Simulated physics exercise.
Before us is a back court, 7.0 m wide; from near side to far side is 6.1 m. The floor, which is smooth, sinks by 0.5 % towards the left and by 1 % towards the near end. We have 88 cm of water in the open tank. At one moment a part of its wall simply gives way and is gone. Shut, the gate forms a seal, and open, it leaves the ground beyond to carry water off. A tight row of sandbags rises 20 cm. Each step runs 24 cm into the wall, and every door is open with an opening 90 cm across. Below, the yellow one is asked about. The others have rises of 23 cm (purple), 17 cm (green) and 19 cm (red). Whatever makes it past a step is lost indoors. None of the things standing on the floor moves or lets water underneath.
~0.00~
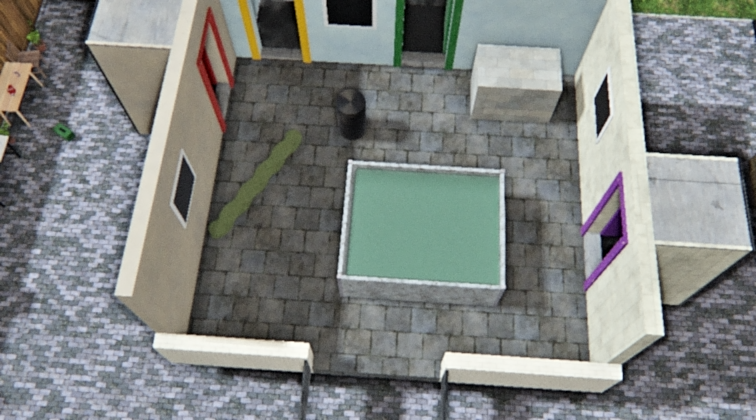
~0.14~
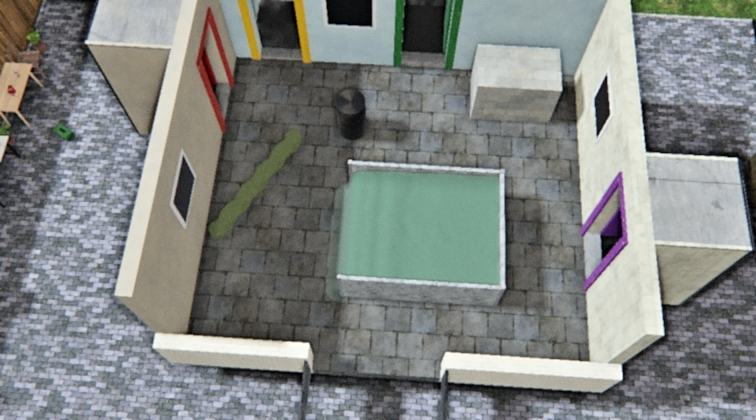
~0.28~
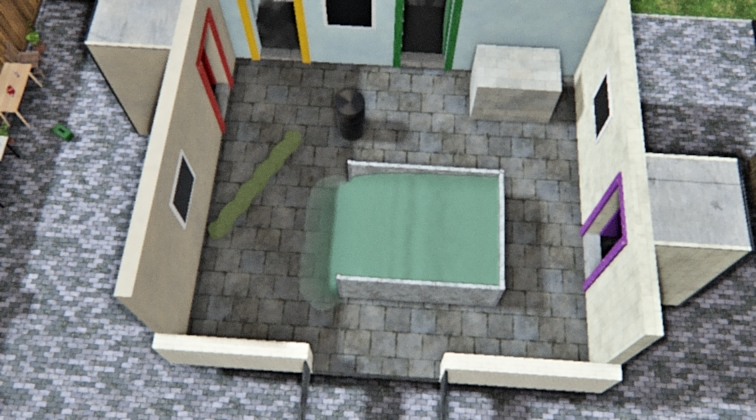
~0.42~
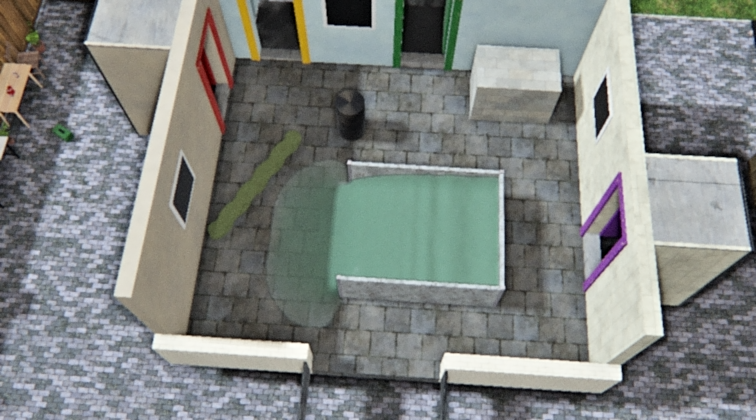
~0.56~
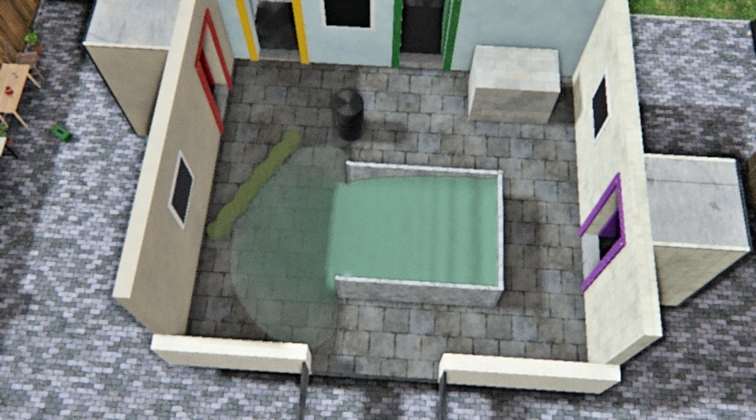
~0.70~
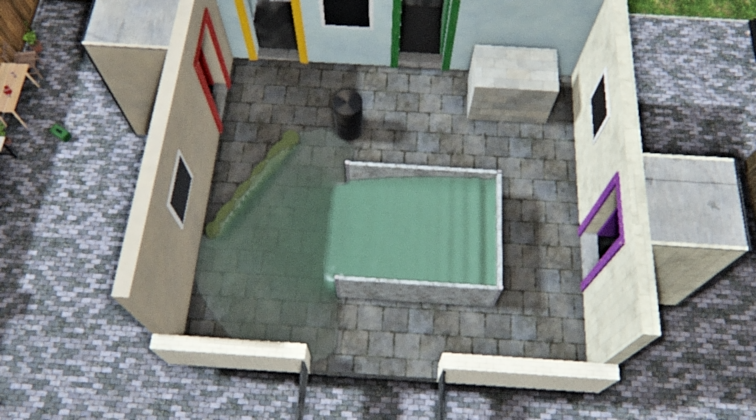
Green water pouring from the open left side of a rectangular tank, spreading across a walled courtyard's paving toward the left wall.
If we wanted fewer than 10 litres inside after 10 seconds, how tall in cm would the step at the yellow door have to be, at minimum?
It would need to be around 23 cm tall.
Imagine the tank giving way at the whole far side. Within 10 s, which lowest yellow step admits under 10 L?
Some 20 cm.
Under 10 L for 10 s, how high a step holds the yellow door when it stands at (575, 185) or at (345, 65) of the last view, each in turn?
Roughly 18 cm for the first and 14.0 cm for the second.
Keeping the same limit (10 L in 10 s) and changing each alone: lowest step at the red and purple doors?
About 12.5 cm at red and about 7.0 cm at purple.
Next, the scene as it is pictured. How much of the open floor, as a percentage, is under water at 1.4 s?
30 %.
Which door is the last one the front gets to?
Last in order comes the purple door.
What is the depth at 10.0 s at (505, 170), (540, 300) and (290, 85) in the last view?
Respectively 14 cm, 6 cm and 8 cm.
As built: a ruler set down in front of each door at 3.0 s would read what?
Purple door 0 cm, yellow door 24 cm, green door 1 cm, red door 14 cm.
After 1.4 s water covers 30 % of the floor, deepest (66 cm) near (182, 347); it has not reached the yellow door.
After 3.0 s water covers 55 % of the floor, deepest (53 cm) near (182, 347); 24 cm at the yellow door, 17 litres in over its 6 cm step.
After 10.0 s water covers 95 % of the floor, deepest (17 cm) near (562, 209); 7 cm at the yellow door, 274 litres in over its 6 cm step.
At the yellow door as built, the water arrived by 1.9 s and peaked near 25 cm at 3.4 s.
Run again over the same 10 s with other heights there, 23 litres in over 20.5 cm, 1 litre over 27.5 cm. The limit of 10 litres is kept from about 23 cm up.
